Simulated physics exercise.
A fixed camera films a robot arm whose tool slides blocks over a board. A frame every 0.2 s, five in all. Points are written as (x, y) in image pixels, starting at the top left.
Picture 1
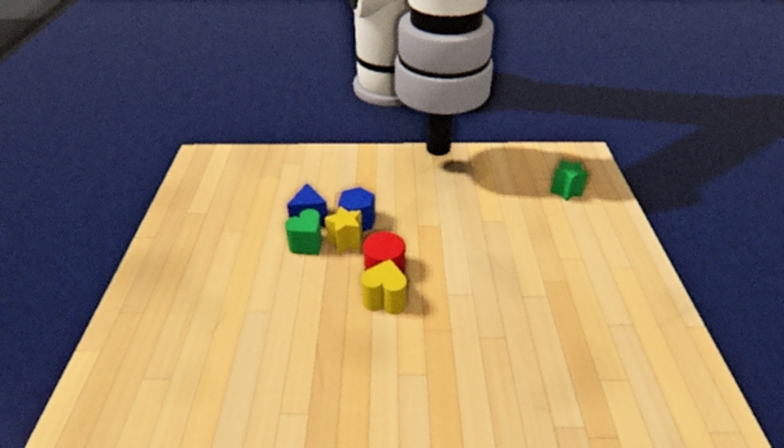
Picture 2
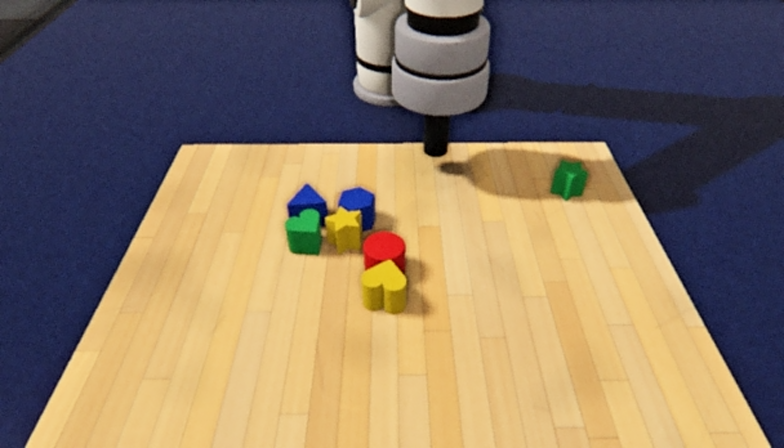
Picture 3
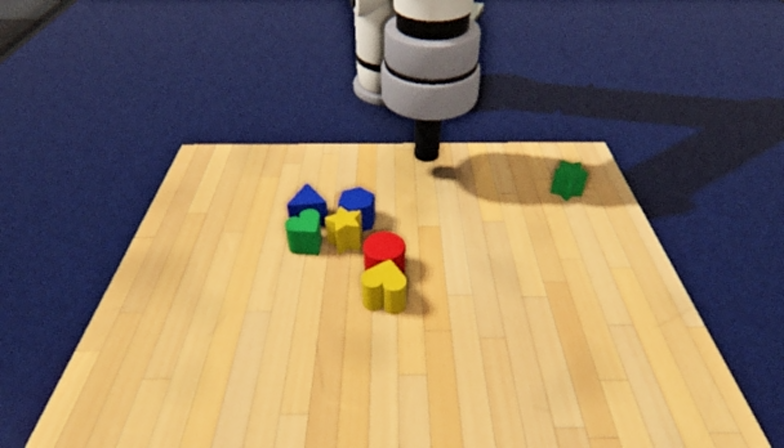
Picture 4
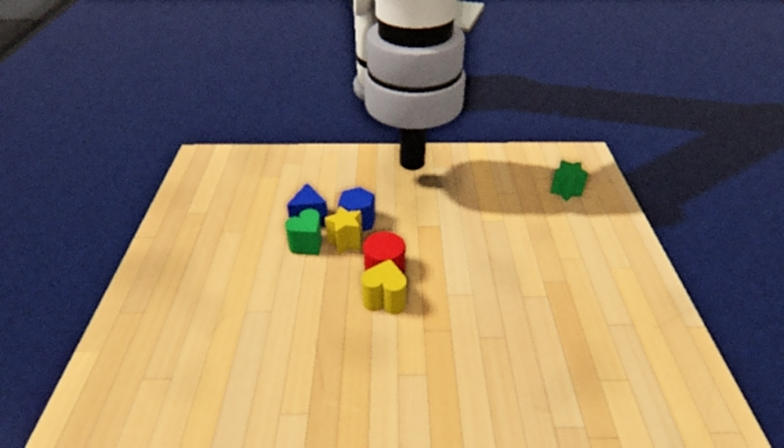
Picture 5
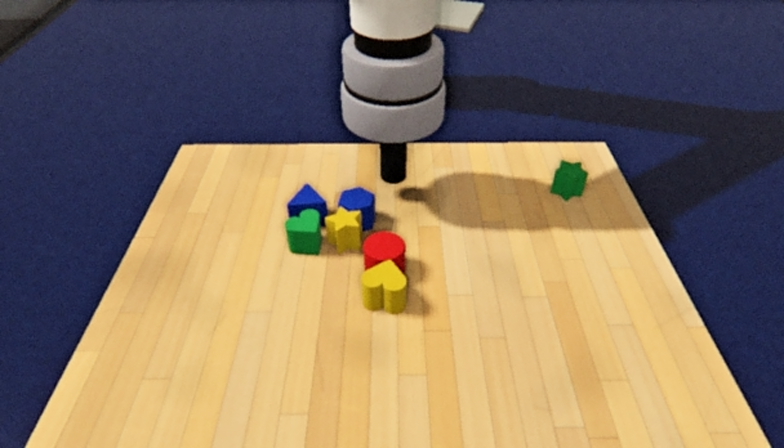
A robot arm moves slightly left and nearer above a wooden board while colored blocks stay still.
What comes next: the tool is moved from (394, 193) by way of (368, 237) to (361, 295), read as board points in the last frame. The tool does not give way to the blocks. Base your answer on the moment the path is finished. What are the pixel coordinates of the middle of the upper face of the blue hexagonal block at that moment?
At roughly (333, 215).
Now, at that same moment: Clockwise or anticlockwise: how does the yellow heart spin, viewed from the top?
The twist is clockwise.
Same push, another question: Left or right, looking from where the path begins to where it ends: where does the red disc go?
The left-hand side.
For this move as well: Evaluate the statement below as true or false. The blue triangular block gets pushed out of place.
My answer: False.
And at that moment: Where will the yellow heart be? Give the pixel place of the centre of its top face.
Answer: (396, 296).
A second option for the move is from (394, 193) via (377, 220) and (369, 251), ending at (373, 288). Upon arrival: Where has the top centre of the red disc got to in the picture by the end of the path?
The centre of its top face lies at (409, 273).
The first path, step by step. One third of the way, tool (374, 204); yellow star (335, 226); blue hexagonal block (345, 206), turned 25° clockwise.
Two thirds of the way, tool (362, 239); yellow star (327, 236), turned 15° anticlockwise; blue hexagonal block (333, 215), turned 60° clockwise; red disc (387, 249); yellow heart (386, 278).
At the end, tool (360, 278); blue triangular block not moved; yellow star (327, 237), turned 10° anticlockwise; blue hexagonal block (333, 215), turned 60° clockwise; red disc (398, 266); yellow heart (396, 296), turned 45° clockwise.
